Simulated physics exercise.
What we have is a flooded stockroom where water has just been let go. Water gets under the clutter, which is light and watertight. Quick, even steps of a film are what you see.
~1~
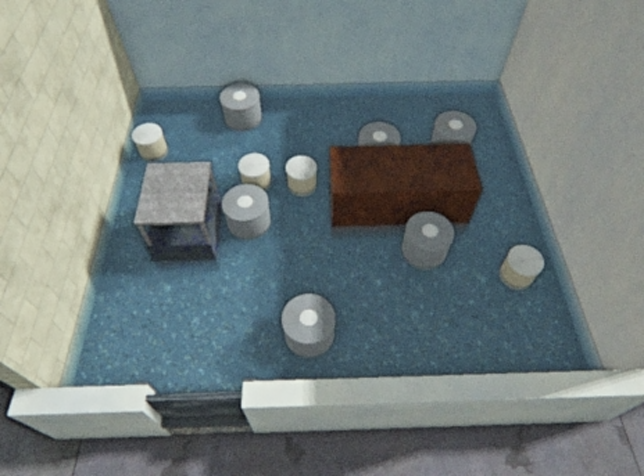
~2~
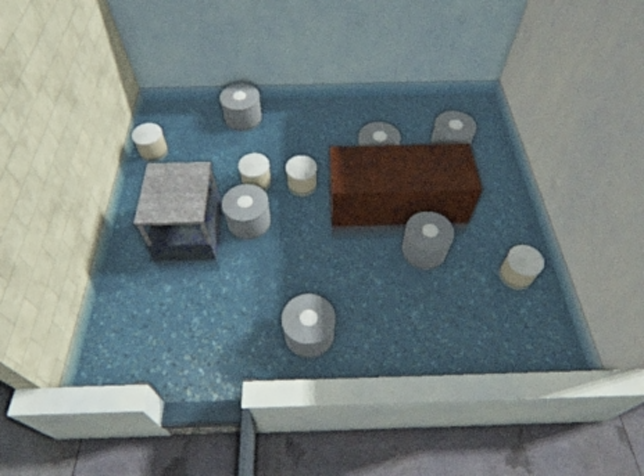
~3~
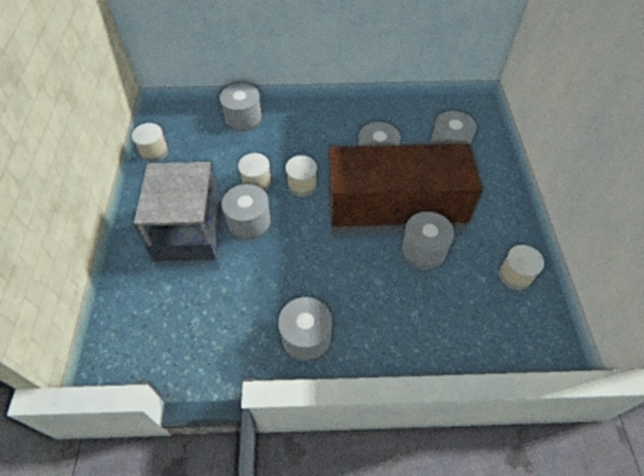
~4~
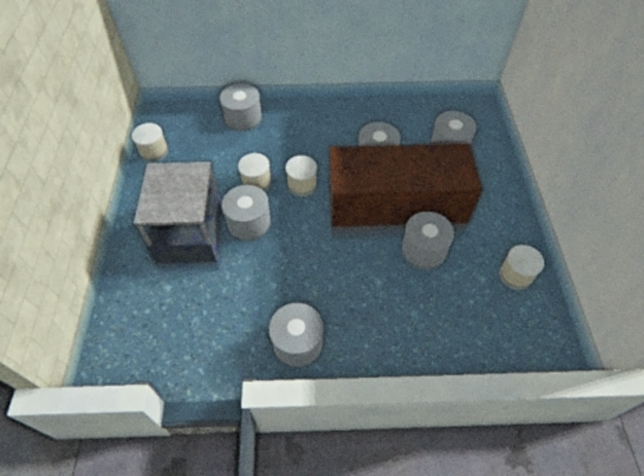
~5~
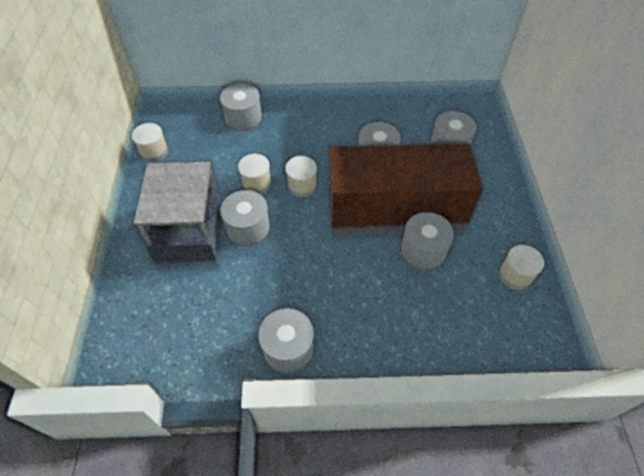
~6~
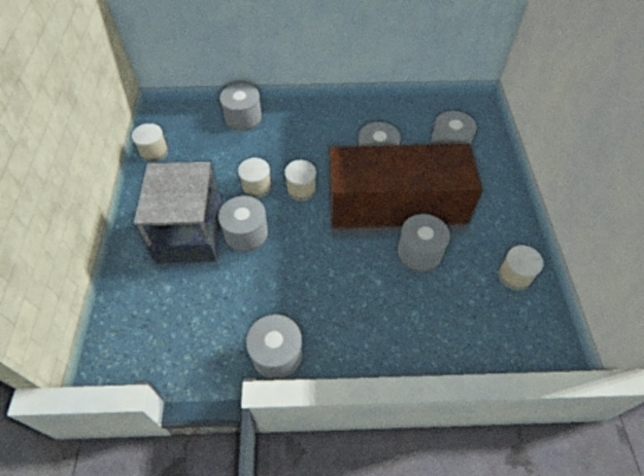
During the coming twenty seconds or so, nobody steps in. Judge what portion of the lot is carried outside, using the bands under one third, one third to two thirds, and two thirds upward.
Portion: One third to two thirds.
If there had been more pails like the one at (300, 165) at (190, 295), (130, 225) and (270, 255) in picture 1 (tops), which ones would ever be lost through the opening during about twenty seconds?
Per object, in the order given: Exits at some point / exits at some point / exits at some point.
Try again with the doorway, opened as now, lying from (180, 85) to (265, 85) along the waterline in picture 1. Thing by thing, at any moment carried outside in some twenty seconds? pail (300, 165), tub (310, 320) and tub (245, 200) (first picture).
Result, in listed order: Exited / retained / exited.
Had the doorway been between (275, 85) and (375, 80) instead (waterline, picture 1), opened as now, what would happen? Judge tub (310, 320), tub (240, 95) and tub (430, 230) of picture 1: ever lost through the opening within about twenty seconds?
Taking each in turn, I'd say stuck within, carried off and stuck within.
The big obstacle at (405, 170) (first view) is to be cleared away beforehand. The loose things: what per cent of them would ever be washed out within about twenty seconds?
I'd put the share at 50 percent.
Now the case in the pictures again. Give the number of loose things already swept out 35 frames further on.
That comes to 4.
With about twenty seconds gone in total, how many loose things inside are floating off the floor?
It adds up to 5.
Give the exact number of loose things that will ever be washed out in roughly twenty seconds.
It comes out at 5.
A moment on, 1 of 10 are out; 9 afloat.
Next, 2 of 10 are out; 8 afloat.
Later, 4 of 10 are out; 6 afloat.
In the end, 5 of 10 are out; 5 afloat.
